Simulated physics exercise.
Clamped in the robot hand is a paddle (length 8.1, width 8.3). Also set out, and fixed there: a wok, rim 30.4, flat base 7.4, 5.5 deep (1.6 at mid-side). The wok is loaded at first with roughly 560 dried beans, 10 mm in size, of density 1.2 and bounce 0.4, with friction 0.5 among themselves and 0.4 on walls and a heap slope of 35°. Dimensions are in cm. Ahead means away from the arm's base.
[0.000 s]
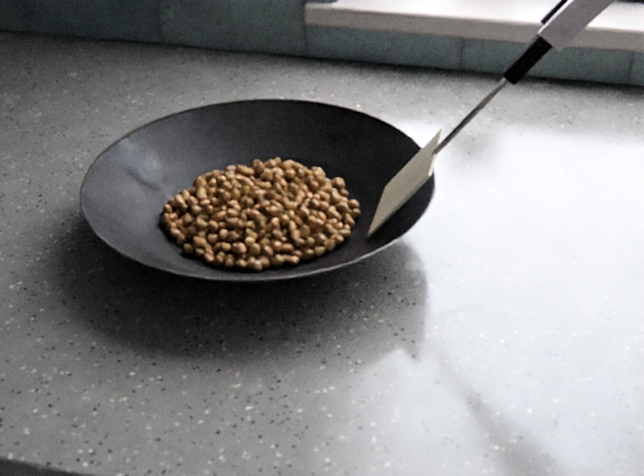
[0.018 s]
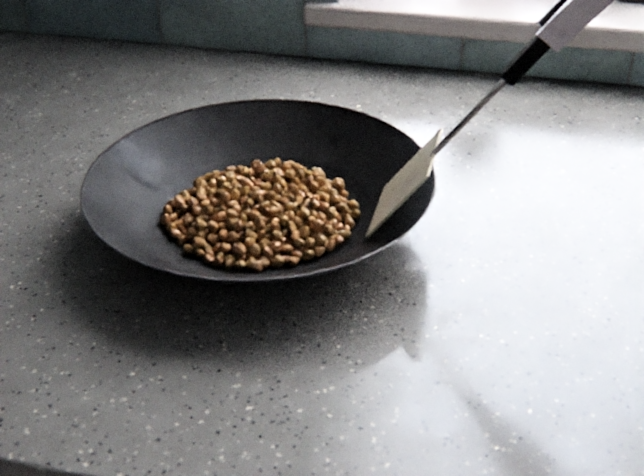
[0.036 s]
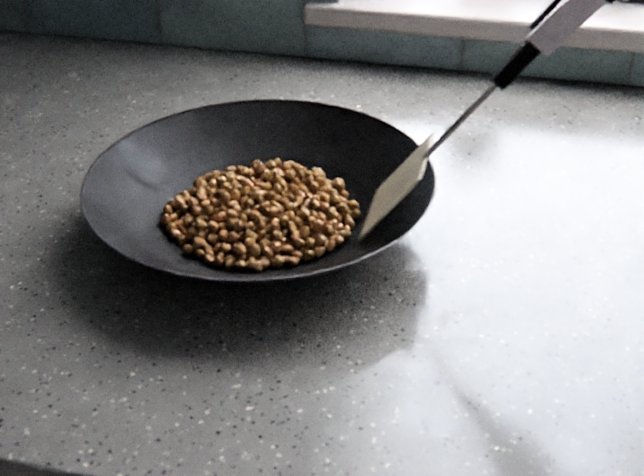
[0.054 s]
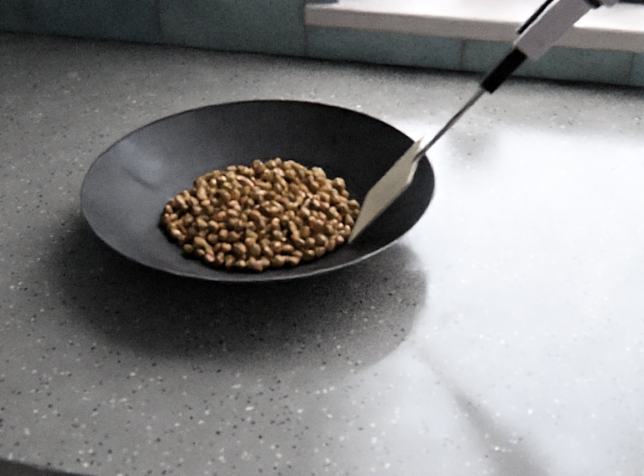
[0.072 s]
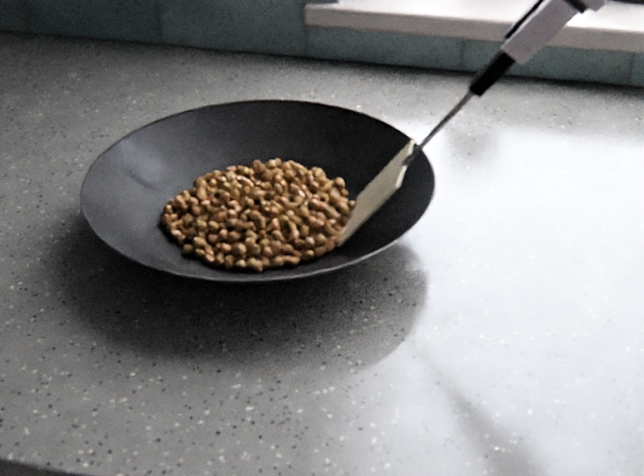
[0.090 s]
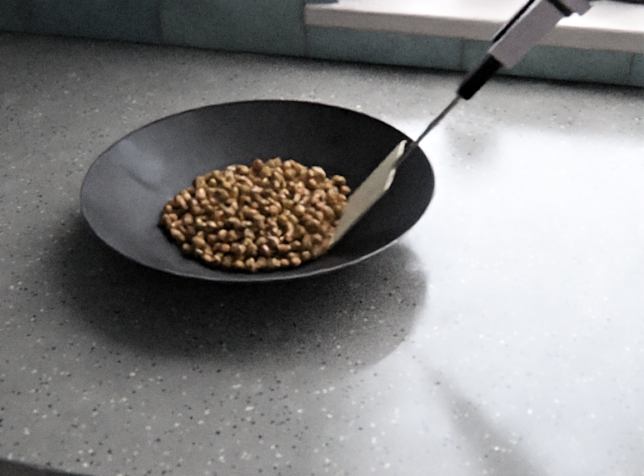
Pale paddle on a robot arm sliding left into a heap of brown beans in a dark wok on a speckled counter.
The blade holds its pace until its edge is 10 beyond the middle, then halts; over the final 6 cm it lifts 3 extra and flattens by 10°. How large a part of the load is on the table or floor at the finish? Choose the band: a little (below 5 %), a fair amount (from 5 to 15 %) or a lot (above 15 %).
It is a fair amount, from 5 to 15 %.
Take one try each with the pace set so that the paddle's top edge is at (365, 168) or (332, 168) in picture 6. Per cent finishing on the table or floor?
Respectively, around 30 and 45 per cent.
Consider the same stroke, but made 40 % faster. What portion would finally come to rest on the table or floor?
Then around 20 percent would finish on the table or floor.
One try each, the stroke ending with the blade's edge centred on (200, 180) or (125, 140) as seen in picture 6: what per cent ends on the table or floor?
Try 1: Approx. 0 %; try 2: Approx. 25 %.
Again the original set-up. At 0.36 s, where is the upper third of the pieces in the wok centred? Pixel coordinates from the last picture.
I'd put it somewhere near (151, 166).
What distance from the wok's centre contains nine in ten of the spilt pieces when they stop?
Radial distance: Approx. 25 cm.
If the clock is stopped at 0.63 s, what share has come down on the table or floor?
6 %.
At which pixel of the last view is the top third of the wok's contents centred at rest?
About (152, 169).
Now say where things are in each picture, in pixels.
The first picture shows paddle top edge at (437, 150), sloping 54°; upper third of the load around (266, 204), from x 165 to 355, top at y 165; 561 in the wok.
The second picture shows paddle top edge at (436, 151), sloping 54°; upper third of the load around (266, 204), from x 165 to 355, top at y 165.
The third picture shows paddle top edge at (428, 154), sloping 54°; upper third of the load around (266, 204), from x 165 to 355, top at y 165.
The fourth picture shows paddle top edge at (417, 158), sloping 54°; upper third of the load around (266, 204), from x 165 to 355, top at y 165.
The fifth picture shows paddle top edge at (406, 161), sloping 54°; upper third of the load around (267, 204), from x 165 to 350, top at y 165.
The sixth picture shows paddle top edge at (396, 164), sloping 54°; upper third of the load around (264, 201), from x 165 to 345, top at y 165; 561 in the wok.
By 0.23 s, sloping 54°, highest piece 5 above the table; 561 in the wok.
By 0.36 s, sloping 51°, highest piece 7 above the table; 561 in the wok.
By 0.63 s, sloping 44°, highest piece 7 above the table; 519 in the wok, 36 on the table or floor, 6 on the blade or in flight.
By 1.68 s, sloping 44°, highest piece 7 above the table; 518 in the wok, 43 on the table or floor.
Final count, 518 in the wok, 43 on the table or floor. That is 8 % on the table or floor.
